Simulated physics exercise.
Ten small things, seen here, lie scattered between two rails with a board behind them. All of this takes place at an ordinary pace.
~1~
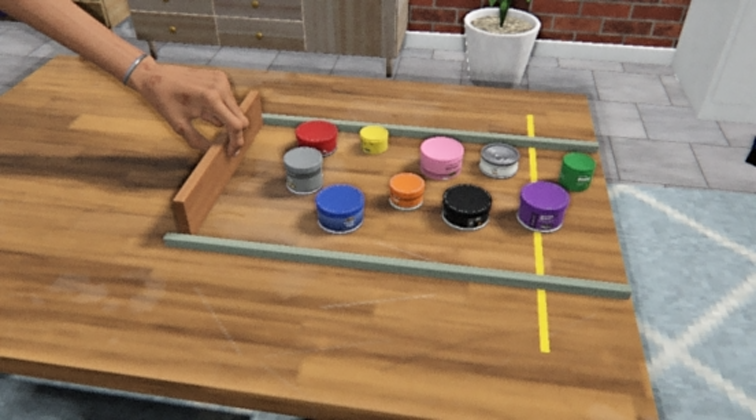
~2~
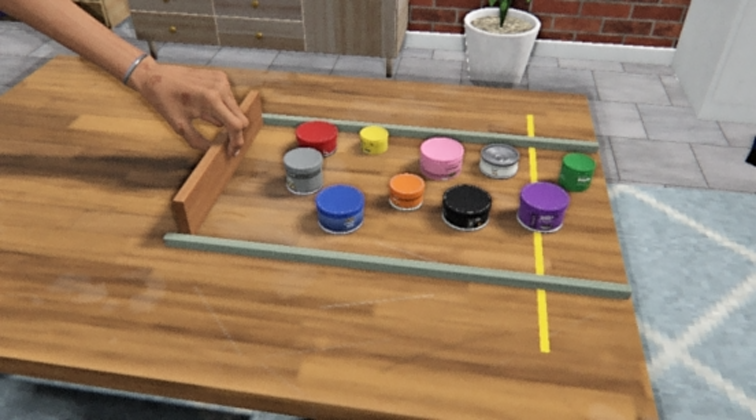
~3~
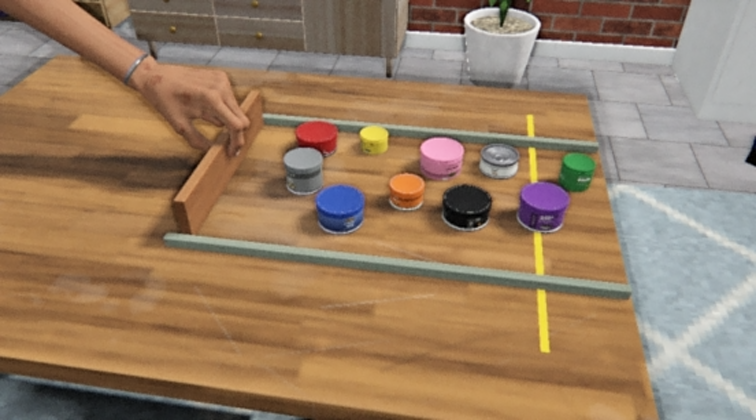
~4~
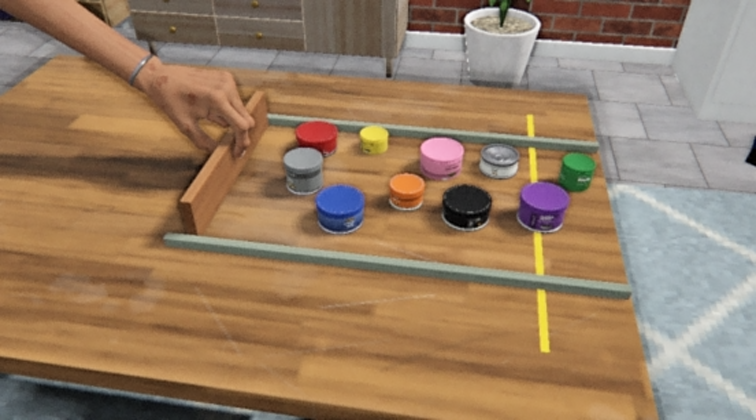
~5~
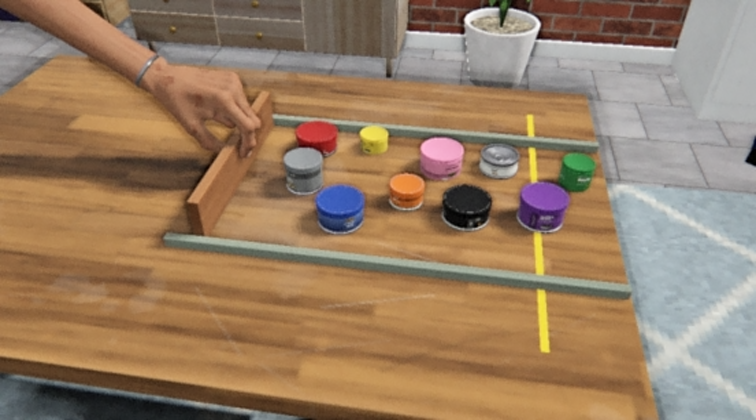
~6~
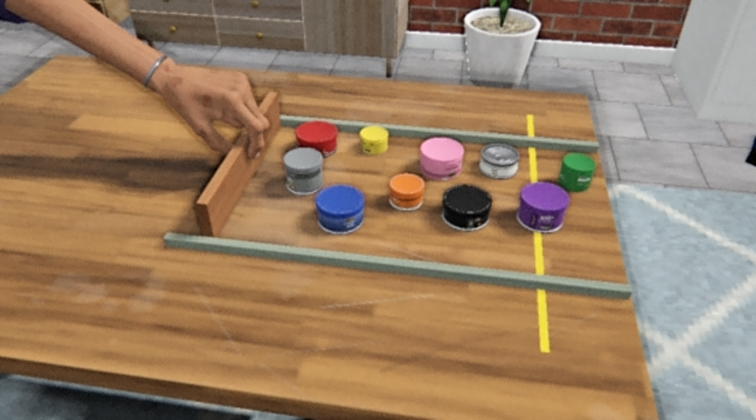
On a wooden table, ten small coloured tubs lie scattered between two pale rails, with a yellow strip of tape at the right. A hand holds a wooden board upright at the left, at first keeping it still, then slides it slightly right toward the tubs, which stay where they are.
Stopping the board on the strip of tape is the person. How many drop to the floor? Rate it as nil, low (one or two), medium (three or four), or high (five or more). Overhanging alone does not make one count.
Low, one or two.
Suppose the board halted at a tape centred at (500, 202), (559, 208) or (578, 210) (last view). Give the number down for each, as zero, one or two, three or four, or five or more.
In that order: None at all; at least five; more than four.
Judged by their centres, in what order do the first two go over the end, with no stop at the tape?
First the green tub, next the purple pot.
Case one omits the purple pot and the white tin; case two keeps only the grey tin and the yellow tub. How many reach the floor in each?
First 1, then 2.
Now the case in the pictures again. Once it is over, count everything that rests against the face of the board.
It's 3 of them.
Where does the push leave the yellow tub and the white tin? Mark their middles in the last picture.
The yellow tub at (561, 151), the white tin at (596, 167).
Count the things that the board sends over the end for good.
It comes to 2.
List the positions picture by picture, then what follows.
Green tub (577, 172); purple pot (542, 207); white tin (499, 161); board (225, 157); tape (536, 206), in the first frame.
Purple pot (542, 208); orange tin (407, 192), in the second frame.
White tin (499, 161); board (226, 157), in the third frame.
Green tub (577, 173); black tin (466, 207), in the fourth frame.
Purple pot (542, 208); grey tin (304, 172), in the fifth frame.
Green tub (577, 173); purple pot (542, 208); white tin (499, 161); board (245, 159); tape (536, 206), in the sixth frame.
Soon after, none off yet; green tub at rest near (577, 173); purple pot at rest near (542, 208); white tin at rest near (499, 161).
In the end, the number that fall off is one or two; gone, purple pot and green tub.
